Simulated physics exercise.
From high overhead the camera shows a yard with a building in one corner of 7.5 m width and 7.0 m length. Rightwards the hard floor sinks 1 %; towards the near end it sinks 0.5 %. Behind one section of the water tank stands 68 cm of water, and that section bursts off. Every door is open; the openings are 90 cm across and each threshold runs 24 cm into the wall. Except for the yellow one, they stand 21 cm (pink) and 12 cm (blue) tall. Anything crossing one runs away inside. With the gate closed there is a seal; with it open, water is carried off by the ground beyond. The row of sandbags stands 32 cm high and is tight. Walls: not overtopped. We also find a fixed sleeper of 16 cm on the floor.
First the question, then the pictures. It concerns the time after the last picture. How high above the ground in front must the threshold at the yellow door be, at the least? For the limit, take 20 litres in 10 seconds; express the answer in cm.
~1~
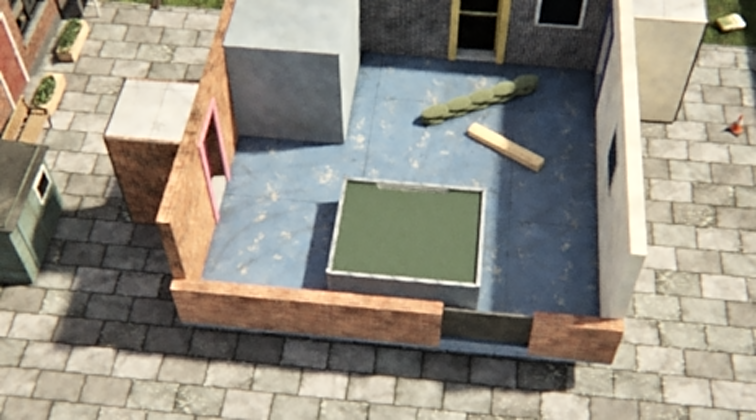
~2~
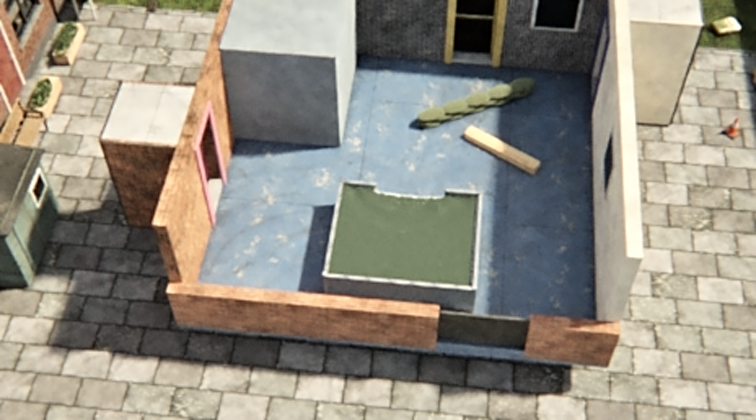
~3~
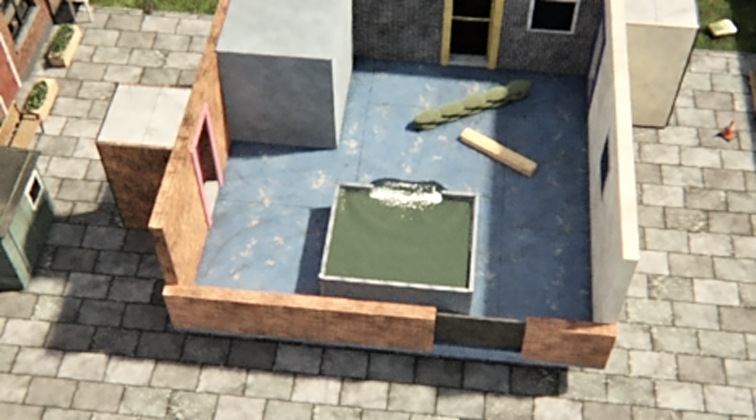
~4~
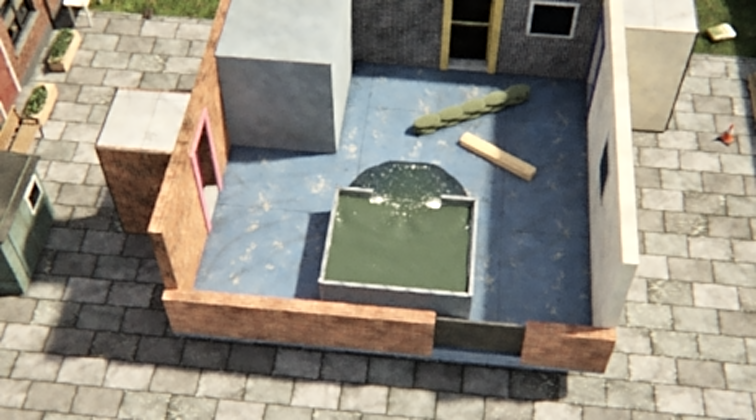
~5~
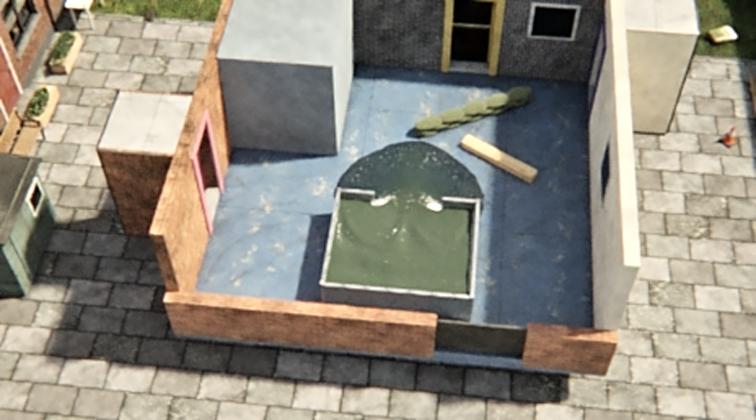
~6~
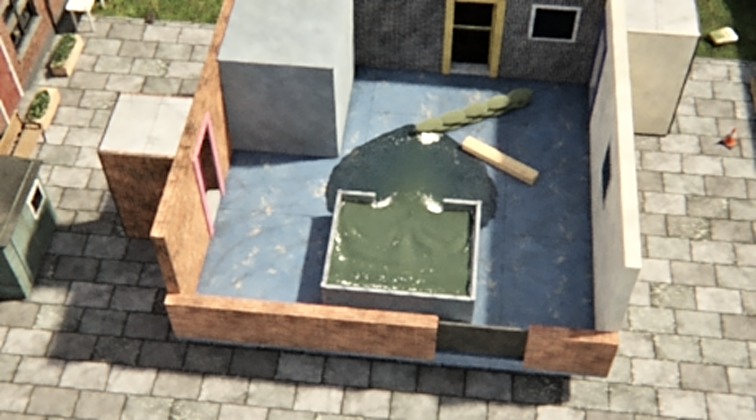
About 8 cm.
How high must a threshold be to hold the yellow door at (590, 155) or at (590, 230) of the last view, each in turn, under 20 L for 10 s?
Roughly 14.0 cm for the first and 9.0 cm for the second.
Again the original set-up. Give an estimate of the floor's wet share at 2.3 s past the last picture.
Close to 50 per cent is wet.
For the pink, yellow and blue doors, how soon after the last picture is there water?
Pink 2.8 s, yellow 1.4 s, blue 1.3 s.
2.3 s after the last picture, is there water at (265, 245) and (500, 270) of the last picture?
I'd call the first spared by the flood and the second spared by the flood.
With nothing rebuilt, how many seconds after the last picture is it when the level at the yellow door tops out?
Near 7.0 s.
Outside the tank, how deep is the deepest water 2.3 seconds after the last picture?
About 38 cm at most.
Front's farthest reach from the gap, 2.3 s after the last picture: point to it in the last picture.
Front tip: Approx. (584, 88) px.
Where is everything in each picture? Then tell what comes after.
The water tank at (409, 232) is whole and still, 68 cm deep; the yellow door at (479, 27) is dry, in the first picture.
Water pours out on the far side and has run 0.3 m, to a hidden place; about 10 cm deep outside, 68 cm at the back, in the second picture.
The front is at (381, 182), 0.8 m from the gap on the far side; 1.1 m2 of floor is wet, 68 cm left at the back, in the third picture.
The front is at (421, 165), 1.4 m from the gap on the far side; 2.5 m2 of floor is wet, 68 cm left at the back, in the fourth picture.
Water pours out on the far side and has run 2.0 m, to (408, 144); about 6 cm deep outside, 68 cm at the back, in the fifth picture.
Water pours out on the far side and has run 2.6 m, to (411, 127); about 5 cm deep outside, 63 cm at the back; 2.0 m in a straight line remain to the yellow door at (473, 41), in the sixth picture.
Then, 0.7 s after the last picture water covers 25 % of the floor, deepest (38 cm) near (424, 141); it has not reached the yellow door.
Then, 2.3 s after the last picture water covers 50 % of the floor, deepest (38 cm) near (375, 71); 10 cm at the yellow door, 0 litres in over its 11 cm threshold.
Then, 9.3 s after the last picture water covers 95 % of the floor, deepest (20 cm) near (589, 298); 9 cm at the yellow door, 5 litres in over its 11 cm threshold.
At the yellow door as built, the water peaked near 12 cm, 7.1 s after the last picture.
With a threshold of 6.5 cm, 41 litres would have come in within the 10 s; with 9.5 cm, 11 litres. So under 20 litres takes about 8 cm.
